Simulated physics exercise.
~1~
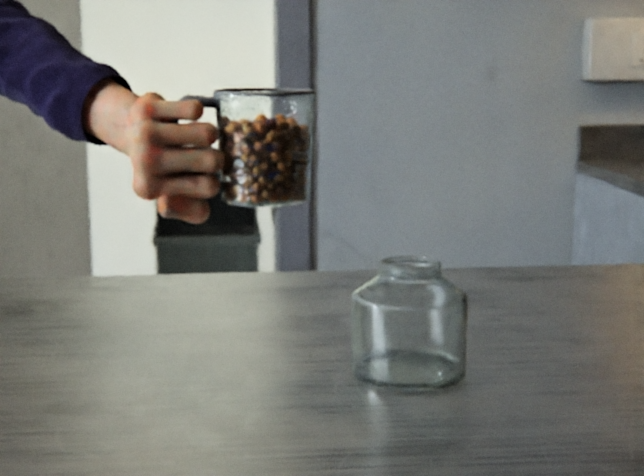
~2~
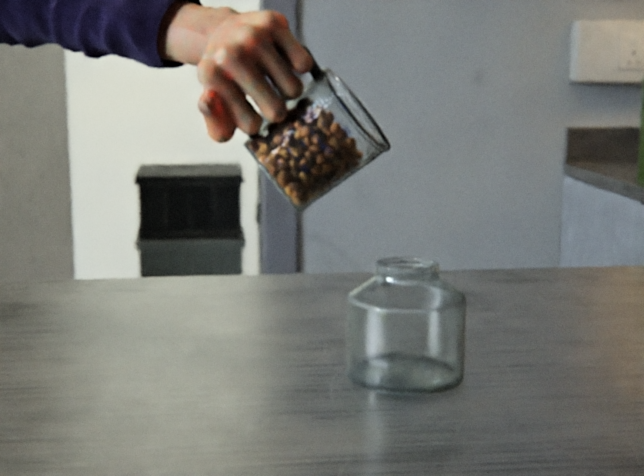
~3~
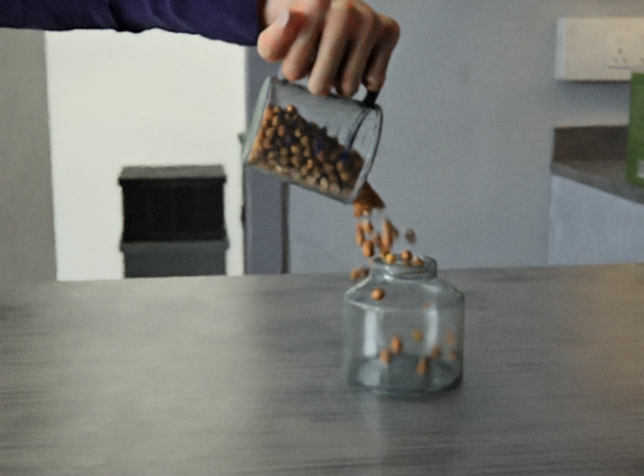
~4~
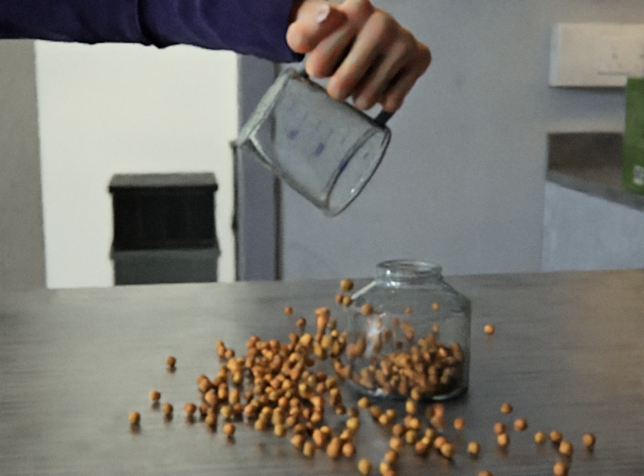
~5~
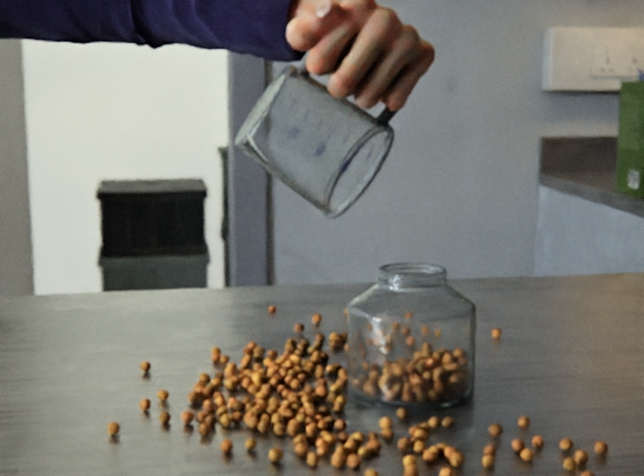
On a grey tabletop, a hand tipping a glass cup of small brown balls over a narrow-necked jar, most scattering outside it.
